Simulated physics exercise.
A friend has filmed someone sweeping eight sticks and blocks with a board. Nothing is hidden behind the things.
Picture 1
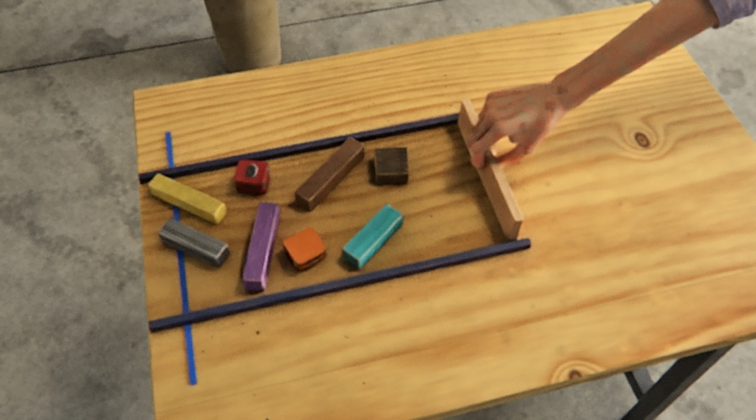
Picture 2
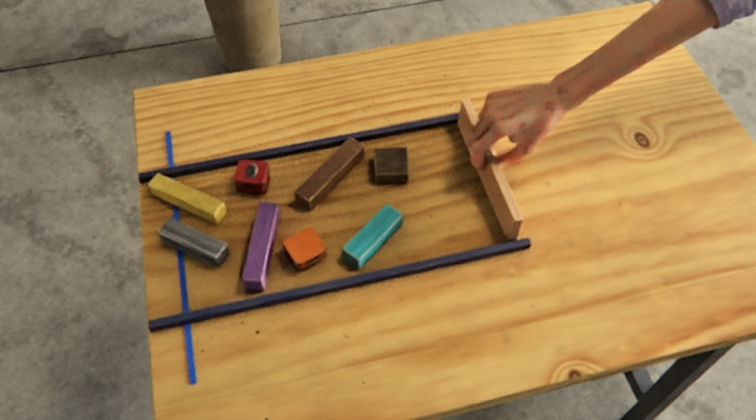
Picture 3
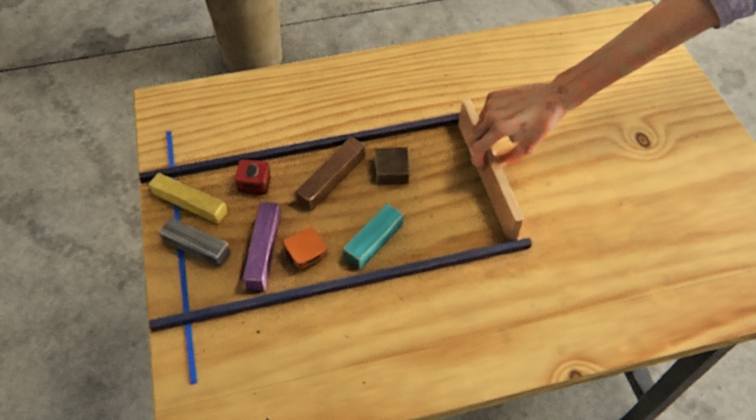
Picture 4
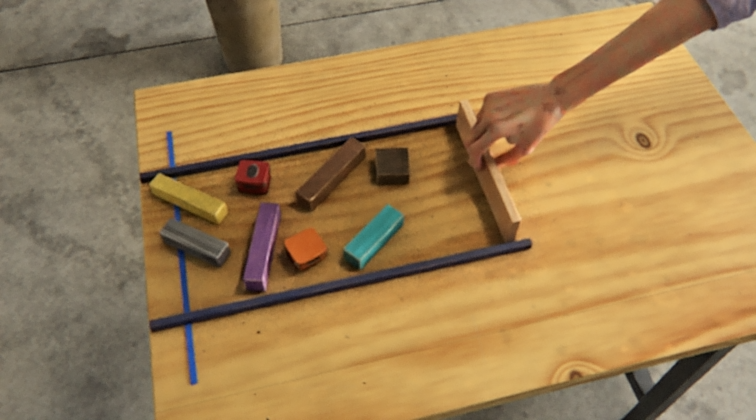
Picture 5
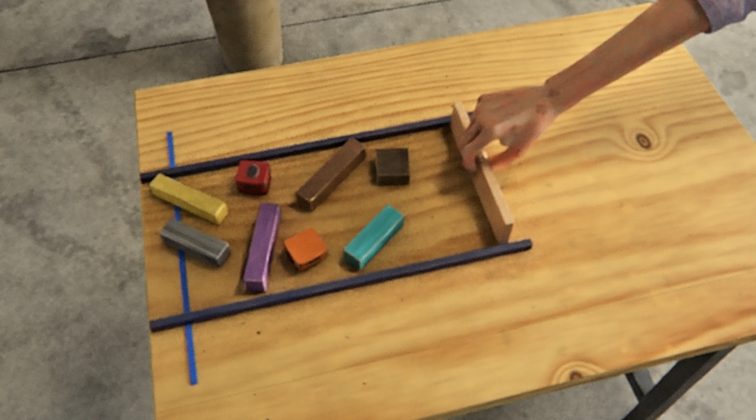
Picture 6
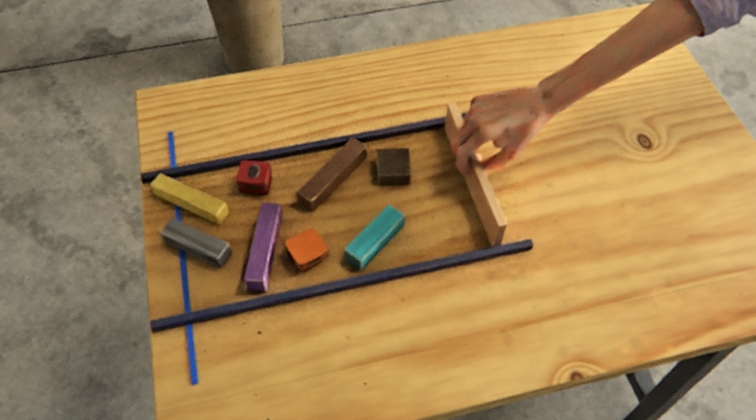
On a wooden table, a hand slides a board slightly left between two dark rails, toward colourful sticks and blocks lying still.
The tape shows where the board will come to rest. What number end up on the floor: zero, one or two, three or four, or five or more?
As it turns out, the number that fall off is five or more.
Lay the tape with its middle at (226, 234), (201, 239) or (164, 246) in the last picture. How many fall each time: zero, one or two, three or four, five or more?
For each place: 1 or 2; three to four; five or over.
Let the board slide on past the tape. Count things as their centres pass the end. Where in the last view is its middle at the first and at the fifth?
At (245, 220) for the first, at (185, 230) for the fifth.
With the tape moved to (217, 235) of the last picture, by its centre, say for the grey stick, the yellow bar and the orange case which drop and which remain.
The grey stick comes down, the yellow bar tumbles off, the orange case does not fall.
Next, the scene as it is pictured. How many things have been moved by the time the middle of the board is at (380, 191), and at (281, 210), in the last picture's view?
At the one place 3, at the other 8.
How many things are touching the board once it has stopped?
The number is 2.
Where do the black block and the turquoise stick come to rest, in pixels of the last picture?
About (161, 227), and the other about (172, 282).
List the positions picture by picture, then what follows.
In the first picture, yellow bar (187, 199); grey stick (194, 243); purple bar (262, 246); board (488, 168); tape (179, 243).
In the second picture, grey stick (194, 243); black block (391, 166).
In the third picture, purple bar (263, 245); red case (253, 178).
In the fourth picture, yellow bar (188, 198); board (486, 169).
In the fifth picture, grey stick (195, 243); orange case (306, 251).
In the sixth picture, yellow bar (189, 199); grey stick (196, 243); purple bar (264, 246); board (473, 172); tape (181, 243).
Early on, none off yet; yellow bar at rest near (189, 199); grey stick at rest near (196, 243); purple bar at rest near (264, 246).
A while later, none off yet; yellow bar at rest near (188, 200); grey stick at rest near (196, 243); purple bar travelled a little near (248, 252).
Further along, none off yet; yellow bar leaning a little near (130, 220); grey stick leaning a little near (134, 258); purple bar travelled about its own width near (172, 271).
Finally, the number that fall off is five or more; lost, brown bar, orange case, red case, purple bar, grey stick and yellow bar.
